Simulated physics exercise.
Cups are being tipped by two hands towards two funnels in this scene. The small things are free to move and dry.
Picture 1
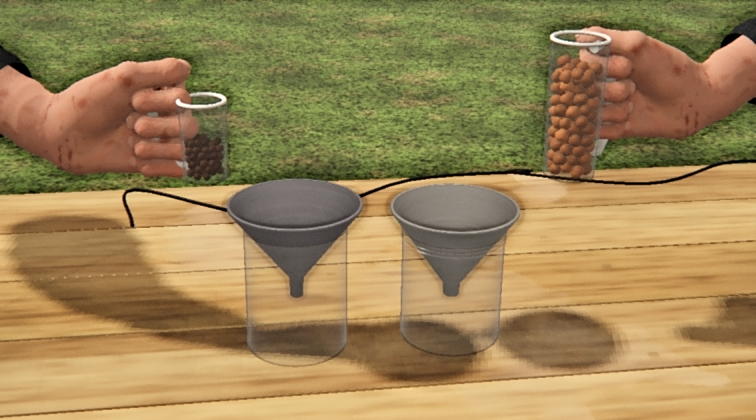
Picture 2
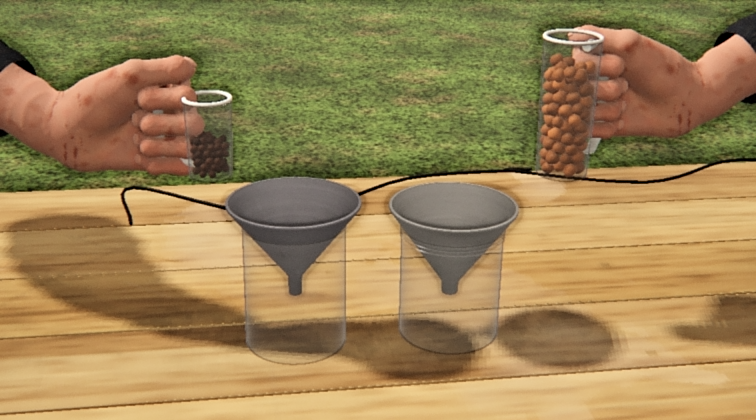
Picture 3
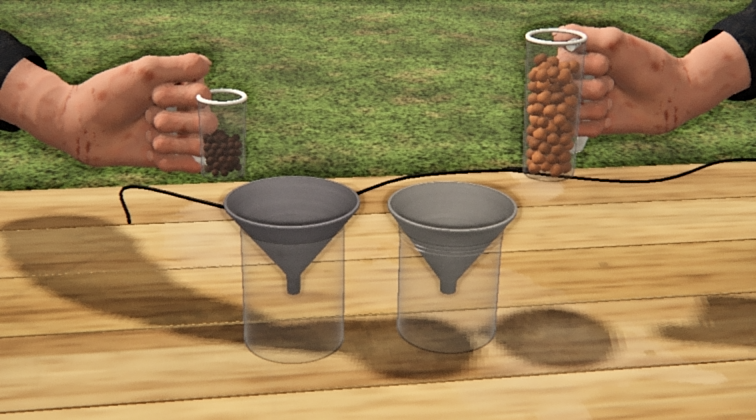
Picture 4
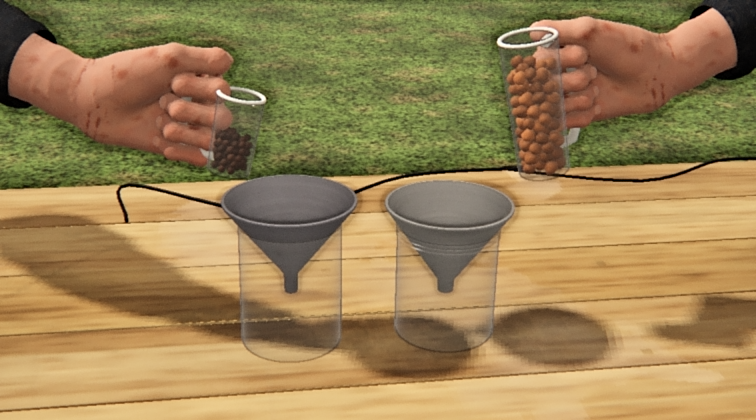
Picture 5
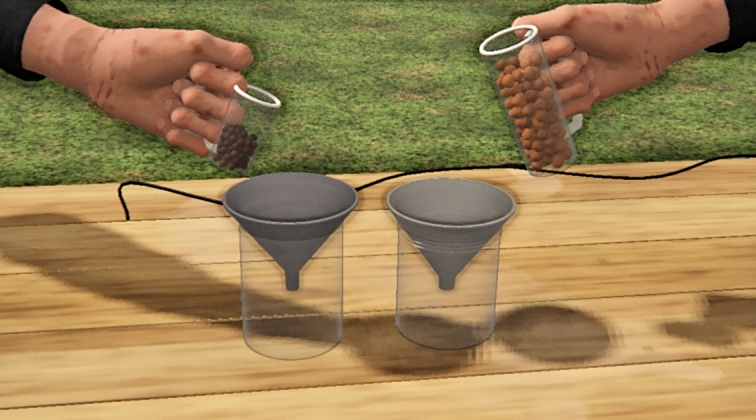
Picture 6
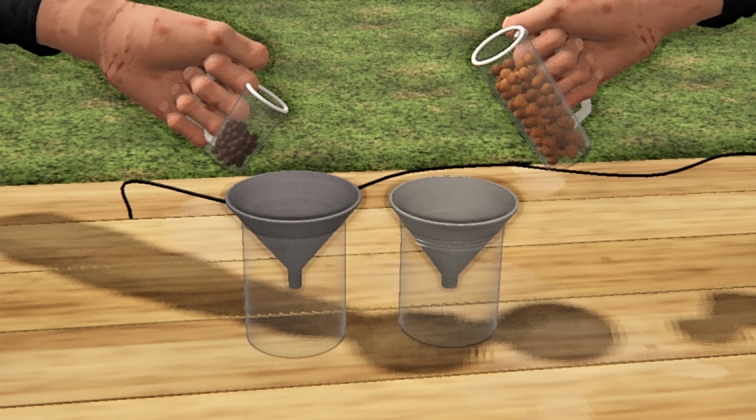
Two hands holding clear cups, one with small dark berries and one with brown nuts, moved inward above a wooden table, then gradually tilted the cups toward two grey funnels set in clear containers.
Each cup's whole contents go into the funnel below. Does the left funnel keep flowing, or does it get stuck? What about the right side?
Left: Gets stuck; right: Gets stuck.
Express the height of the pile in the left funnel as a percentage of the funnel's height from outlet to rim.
Roughly 55 percent.
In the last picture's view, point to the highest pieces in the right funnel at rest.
My guess is somewhere close to (425, 217).
Then, 0.55 s past the last view, left, all still in the cup; right, all still in the cup.
Then, 1.03 s past the last view, left, nearly all still in the cup, a small part in or over the funnel; right, nearly all still in the cup, a small part in or over the funnel.
Then, 1.44 s past the last view, left, nearly all in or over the funnel, a stray few down in the jar; right, a small part still in the cup, most in or over the funnel, a stray few down in the jar.
Finally, left, nearly all stuck in the funnel, a small part down in the jar; right, nearly all stuck in the funnel, a stray few down in the jar.
